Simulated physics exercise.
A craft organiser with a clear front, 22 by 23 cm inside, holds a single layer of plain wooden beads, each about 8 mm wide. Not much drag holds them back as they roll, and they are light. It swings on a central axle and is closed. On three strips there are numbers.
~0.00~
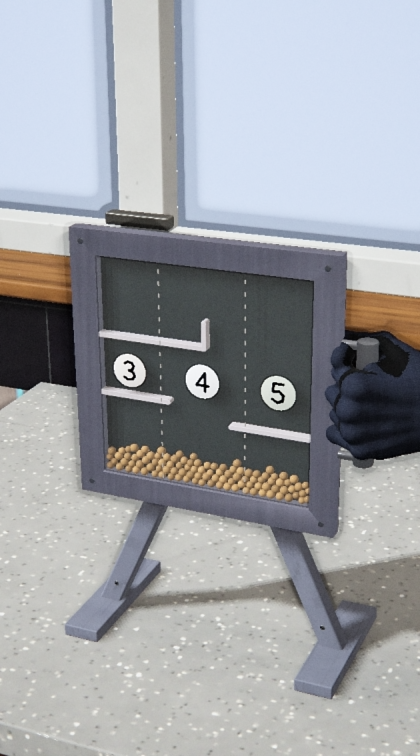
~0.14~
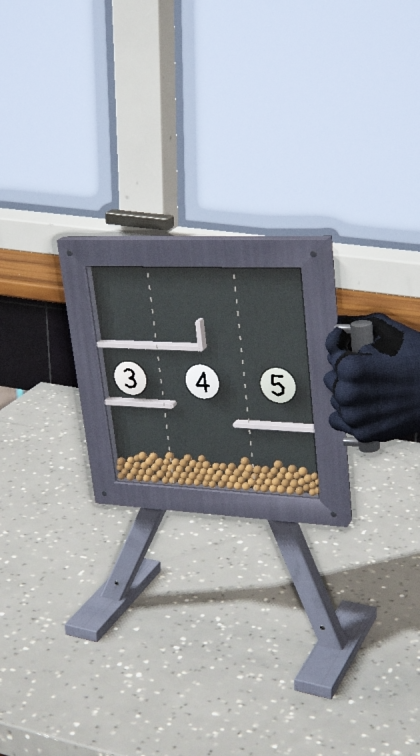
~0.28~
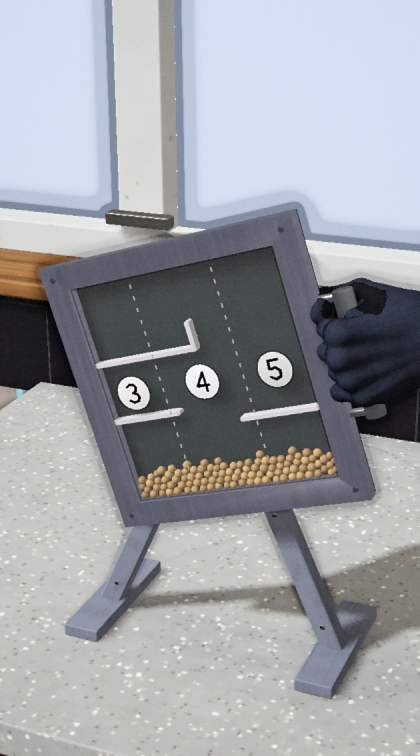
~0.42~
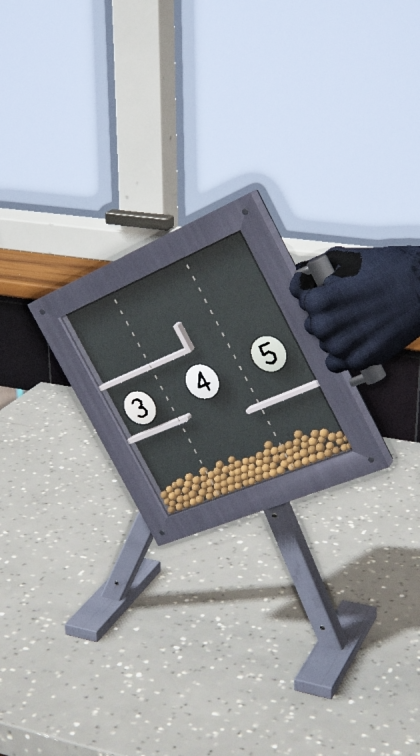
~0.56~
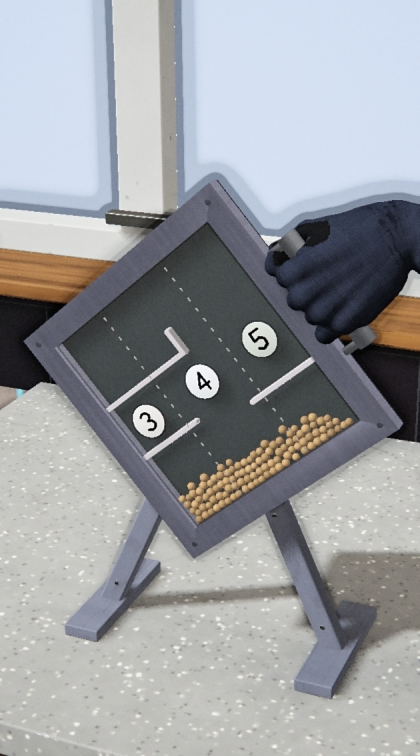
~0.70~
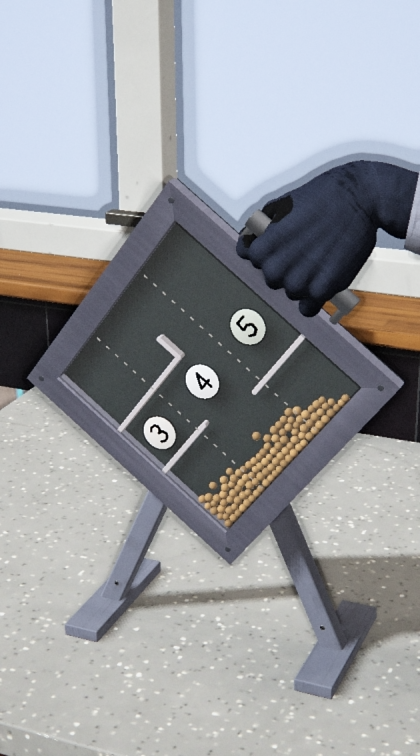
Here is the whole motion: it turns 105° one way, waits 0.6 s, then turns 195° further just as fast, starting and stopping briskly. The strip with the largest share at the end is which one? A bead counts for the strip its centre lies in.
That is the one marked 5.
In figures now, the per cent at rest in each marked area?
At the end, strip 3 has 0 percent, strip 4 has 0 percent and strip 5 has 100 percent.
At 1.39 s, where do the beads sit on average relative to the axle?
9 cm right, 4 cm below.
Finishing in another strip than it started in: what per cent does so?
Around 70 percent.
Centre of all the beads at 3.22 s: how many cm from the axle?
Some 1 cm right and 1 cm above.
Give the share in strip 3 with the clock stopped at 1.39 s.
It comes to roughly 80 %.
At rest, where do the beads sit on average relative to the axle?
Some 7 cm right and 6 cm below.
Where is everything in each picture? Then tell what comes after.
In the first frame, level; about 100 beads; load centre (207, 473); top bead (237, 464); no. 3 (130, 371), no. 4 (202, 382), no. 5 (278, 393).
In the second frame, turned 6° anticlockwise; load centre (216, 474); top bead (278, 465).
In the third frame, turned 18° anticlockwise; load centre (235, 474); top bead (330, 455); wall ends (188, 323), (244, 418), (180, 412).
In the fourth frame, turned 29° anticlockwise; load centre (250, 470); top bead (340, 435).
In the fifth frame, turned 41° anticlockwise; load centre (256, 468); top bead (328, 418).
In the sixth frame, turned 53° anticlockwise; load centre (267, 462); top bead (346, 398); no. 3 (160, 433), no. 4 (202, 382), no. 5 (248, 327).
By 1.39 s, it stands 105° anticlockwise; the beads' middle is 9 cm right of and 4 cm below the centre; no. 3, 80 %, no. 4, 20 %.
By 3.22 s, it has come round 202° anticlockwise; the beads' middle is 1 cm right of and 1 cm above the centre; no. 3, 40 %, no. 4, 30 %, no. 5, 25 %.
By 4.45 s, it has come round 300° anticlockwise; the beads' middle is 8 cm right of and 6 cm below the centre; no. 5, 100 %.
At rest by 5.3 s, it has come round 300° anticlockwise; no. 3, 0 %, no. 4, 0 %, no. 5, 100 %.
